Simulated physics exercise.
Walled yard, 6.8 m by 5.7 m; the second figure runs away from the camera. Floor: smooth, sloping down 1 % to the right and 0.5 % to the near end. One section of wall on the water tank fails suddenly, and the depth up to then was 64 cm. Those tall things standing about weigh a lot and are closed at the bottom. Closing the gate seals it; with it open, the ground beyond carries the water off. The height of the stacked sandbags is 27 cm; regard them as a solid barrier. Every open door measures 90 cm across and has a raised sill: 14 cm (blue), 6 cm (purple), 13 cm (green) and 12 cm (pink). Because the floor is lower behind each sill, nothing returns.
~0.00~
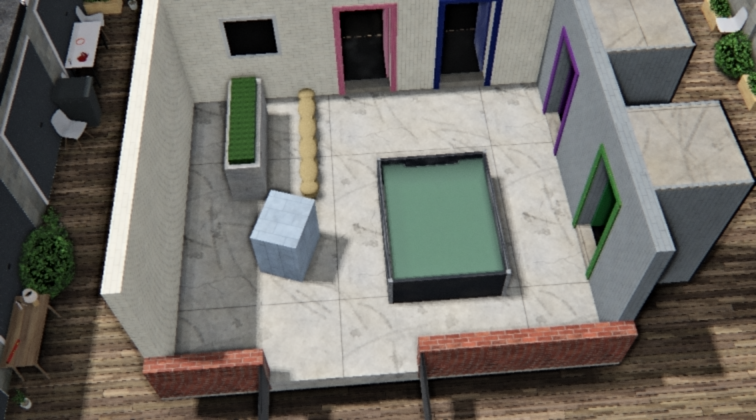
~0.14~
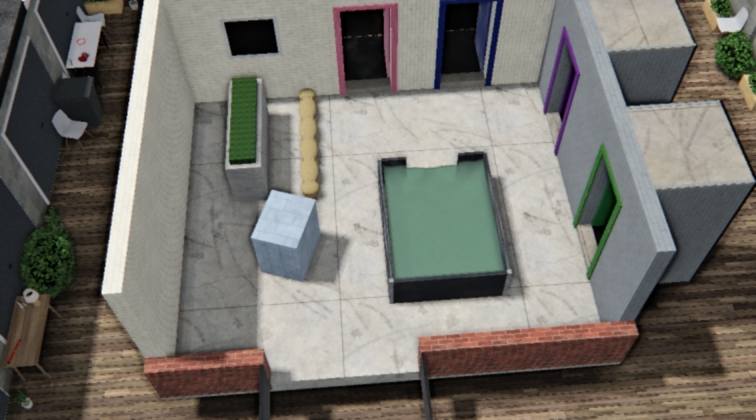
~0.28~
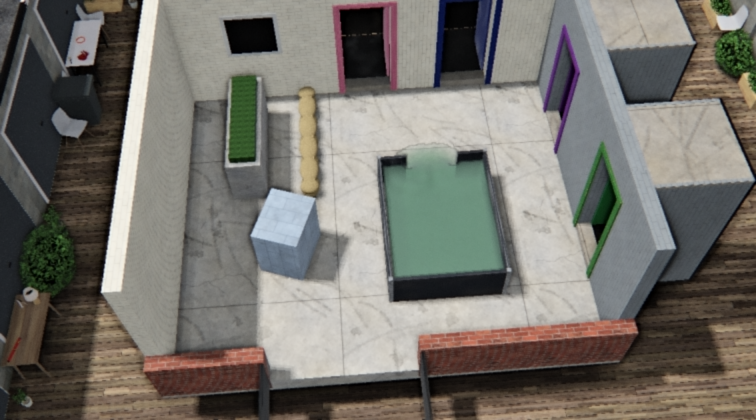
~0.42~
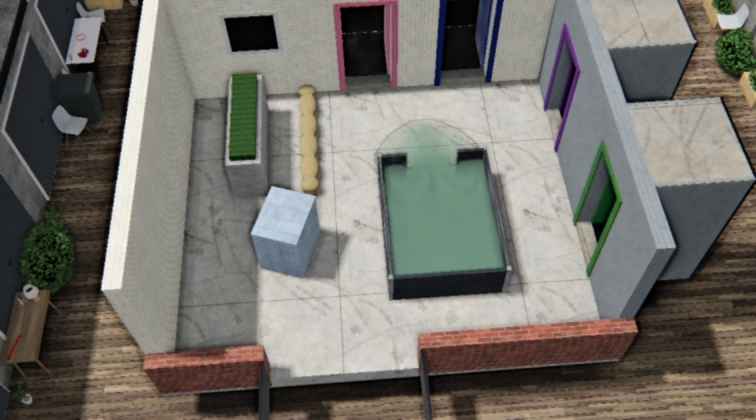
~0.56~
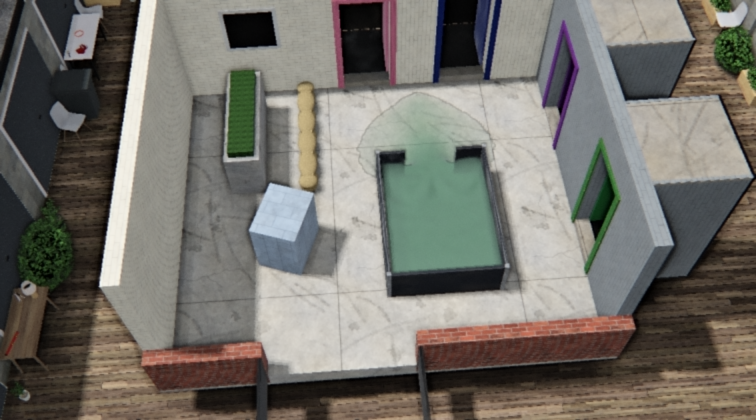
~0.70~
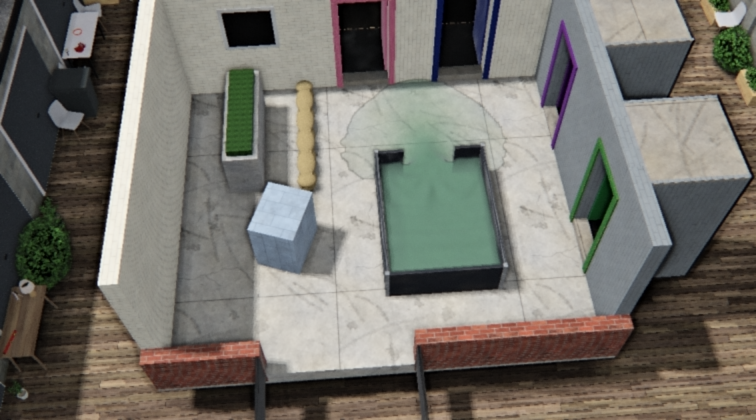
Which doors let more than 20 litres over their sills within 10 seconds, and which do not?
In 10 seconds, the blue door lets more through; the purple door lets more through; the green door stays within 20 litres; the pink door lets more through.
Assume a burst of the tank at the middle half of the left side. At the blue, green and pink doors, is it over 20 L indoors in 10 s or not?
Outcomes - blue: Not exceeded, green: Not exceeded, pink: Not exceeded.
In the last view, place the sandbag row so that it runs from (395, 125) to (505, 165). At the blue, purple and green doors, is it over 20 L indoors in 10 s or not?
Doors: Blue stays under / purple stays under / green stays under.
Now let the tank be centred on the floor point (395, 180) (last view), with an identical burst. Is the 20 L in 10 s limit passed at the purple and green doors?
Purple door exceeded, green door held.
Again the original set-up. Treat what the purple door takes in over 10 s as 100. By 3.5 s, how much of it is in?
About 10 per cent.
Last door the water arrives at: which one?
Looks like the green door.
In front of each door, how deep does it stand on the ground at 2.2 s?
Depths: Blue door 26 cm, purple door 6 cm, green door 0 cm, pink door 25 cm.
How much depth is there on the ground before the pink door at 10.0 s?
I'd say close to 8.5 cm.
After 1.4 s water covers 25 % of the floor and is deepest (32 cm) near (423, 164); blue door 25 cm at the sill, 12 L in, purple door not reached, green door not reached, pink door 23 cm at the sill, 10 L in.
After 2.2 s water covers 25 % of the floor and is deepest (34 cm) near (529, 78); blue door 26 cm at the sill, 50 L in, purple door 6 cm at the sill, 0 L in, green door not reached, pink door 25 cm at the sill, 52 L in.
After 3.5 s water covers 40 % of the floor and is deepest (27 cm) near (529, 78); blue door 19 cm at the sill, 93 L in, purple door 11 cm at the sill, 10 L in, green door not reached, pink door 20 cm at the sill, 111 L in.
After 6.0 s water covers 60 % of the floor and is deepest (20 cm) near (529, 78); blue door 14 cm at the sill, 108 L in, purple door 12 cm at the sill, 52 L in, green door 4 cm at the sill, 0 L in, pink door 14 cm at the sill, 142 L in.
After 10.0 s water covers 65 % of the floor and is deepest (13 cm) near (594, 337); blue door 9 cm at the sill, 109 L in, purple door 10 cm at the sill, 113 L in, green door 8 cm at the sill, 0 L in, pink door 9 cm at the sill, 146 L in.
